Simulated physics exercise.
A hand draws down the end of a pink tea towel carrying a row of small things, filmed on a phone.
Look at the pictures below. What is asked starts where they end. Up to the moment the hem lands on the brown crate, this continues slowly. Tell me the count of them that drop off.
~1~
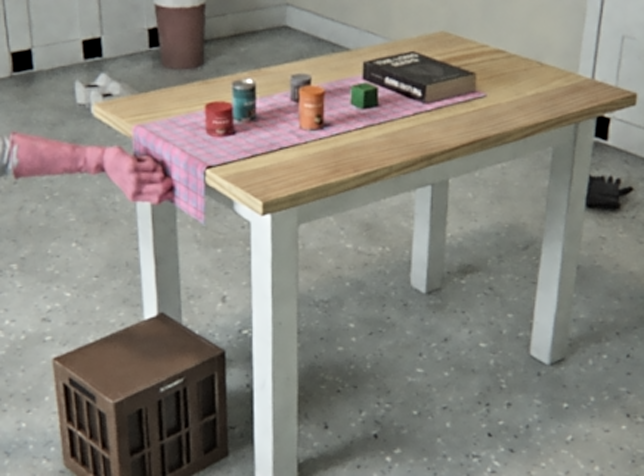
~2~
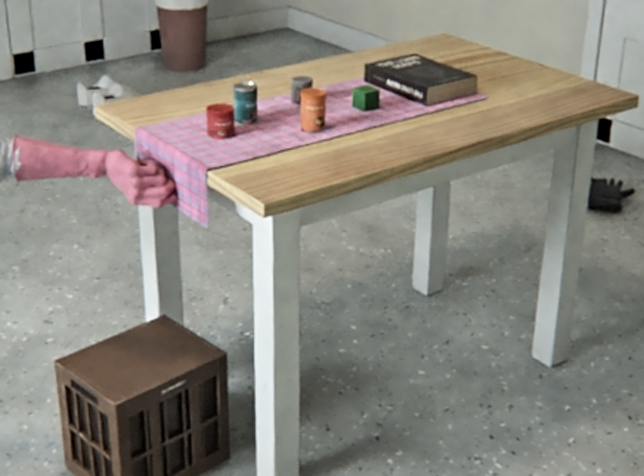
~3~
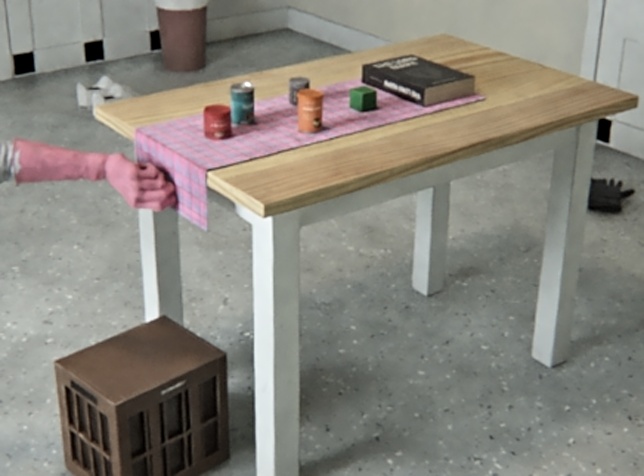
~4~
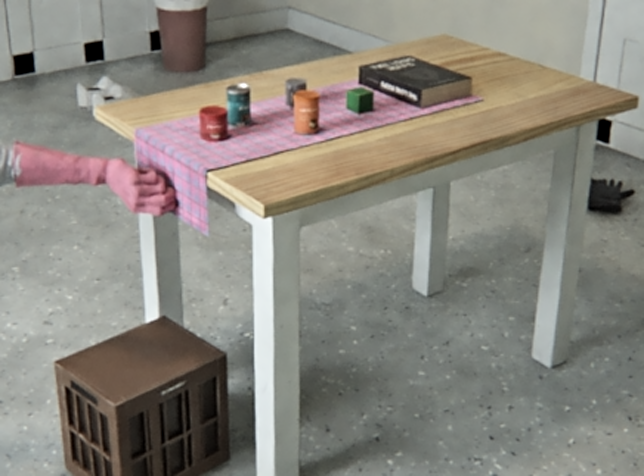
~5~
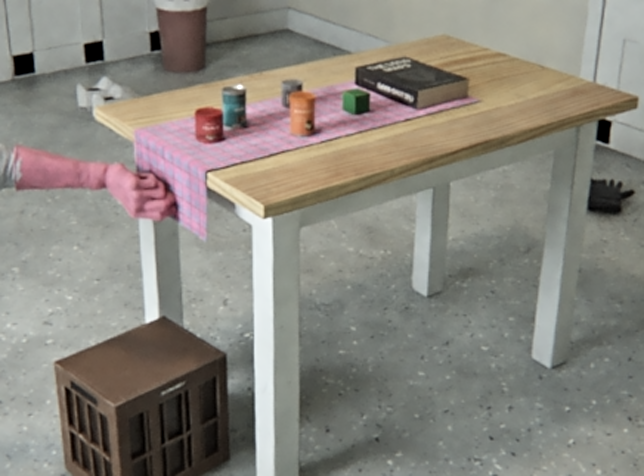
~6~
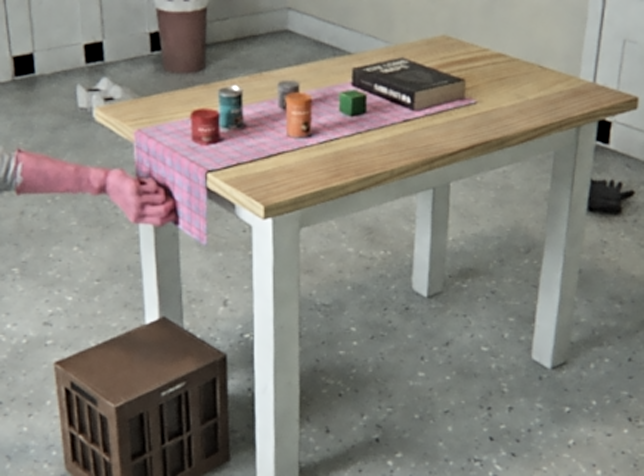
It ends with three things gone from the top.
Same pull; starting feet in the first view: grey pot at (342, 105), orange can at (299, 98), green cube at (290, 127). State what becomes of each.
You'd see the grey pot hang on, the orange can hang on and the green cube go down.
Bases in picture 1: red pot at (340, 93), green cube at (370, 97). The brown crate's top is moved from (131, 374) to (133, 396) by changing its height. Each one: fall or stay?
The red pot stays aboard, and the green cube stays aboard.
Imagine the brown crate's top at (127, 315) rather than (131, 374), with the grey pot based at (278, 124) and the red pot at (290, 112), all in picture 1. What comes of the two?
The grey pot stays aboard; the red pot stays aboard.
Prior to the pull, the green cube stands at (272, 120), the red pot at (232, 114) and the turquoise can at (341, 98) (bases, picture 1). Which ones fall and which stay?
Note: Green cube lost; red pot lost; turquoise can kept on top.
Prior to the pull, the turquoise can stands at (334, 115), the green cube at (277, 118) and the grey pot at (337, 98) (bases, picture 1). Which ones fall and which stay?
Turquoise can stays, green cube gone, grey pot stays.
Soon after, hem near (173, 295); red pot gone.
After that, hem on the crate; red pot and turquoise can gone.
In the end, hem on the crate; red pot, turquoise can and orange can gone. Over the edge go three.
